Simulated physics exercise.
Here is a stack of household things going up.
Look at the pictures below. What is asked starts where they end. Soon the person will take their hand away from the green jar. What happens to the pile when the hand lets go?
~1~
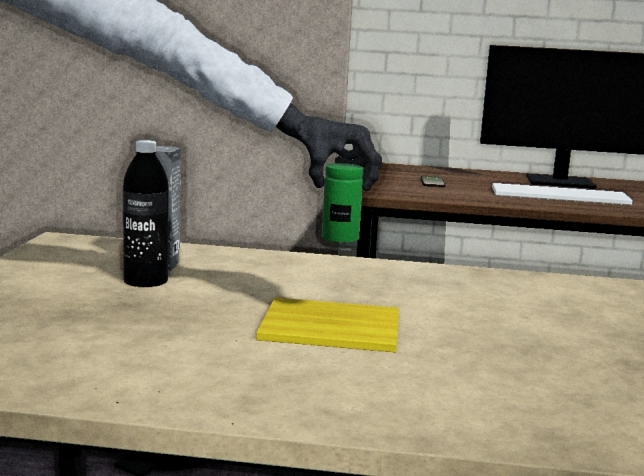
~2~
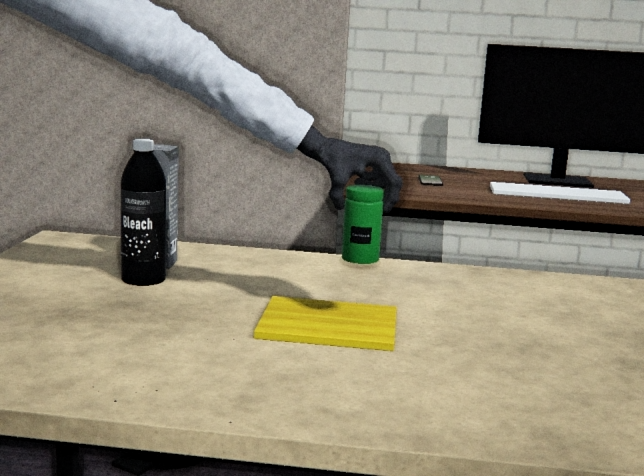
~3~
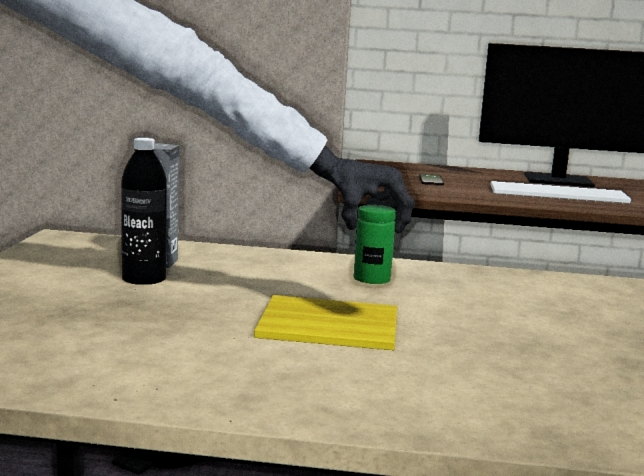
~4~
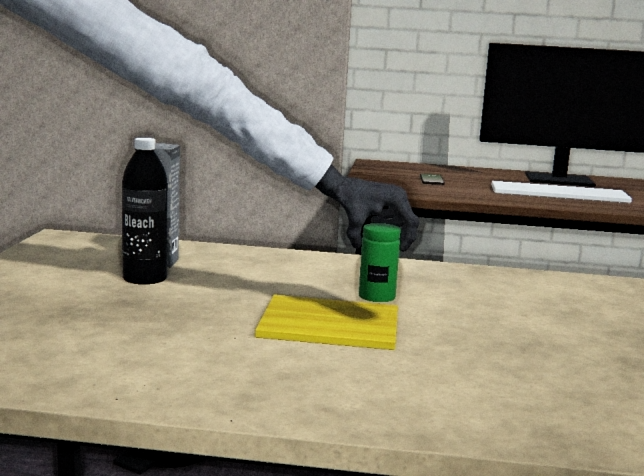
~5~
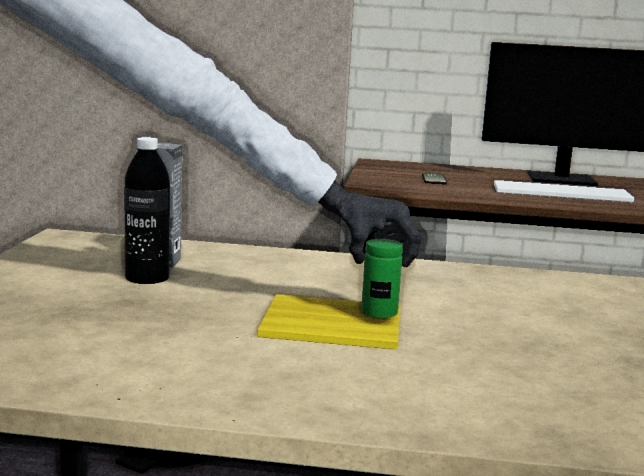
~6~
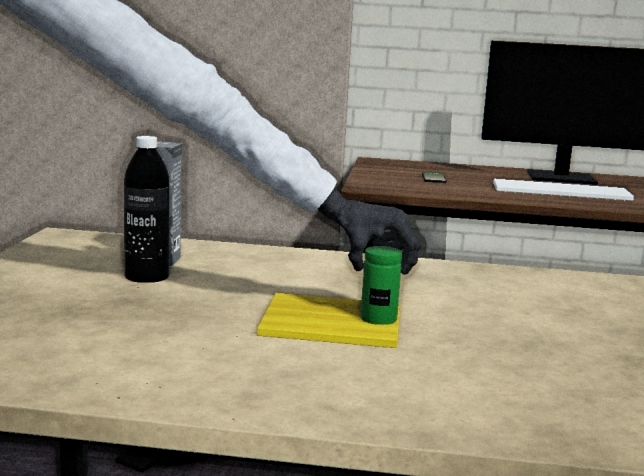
The pile stays together.
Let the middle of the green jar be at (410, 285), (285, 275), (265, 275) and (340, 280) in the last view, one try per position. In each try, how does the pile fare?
Collapses; stays standing; collapses; stays standing.
Then, 0.20 s later than the last frame, all is still.
Then, 0.50 s later than the last frame, green jar resting near (381, 285).
When it is over, all 4 as before. End places, in pixels of the last picture, green jar near (381, 285). The pile keeps its balance.
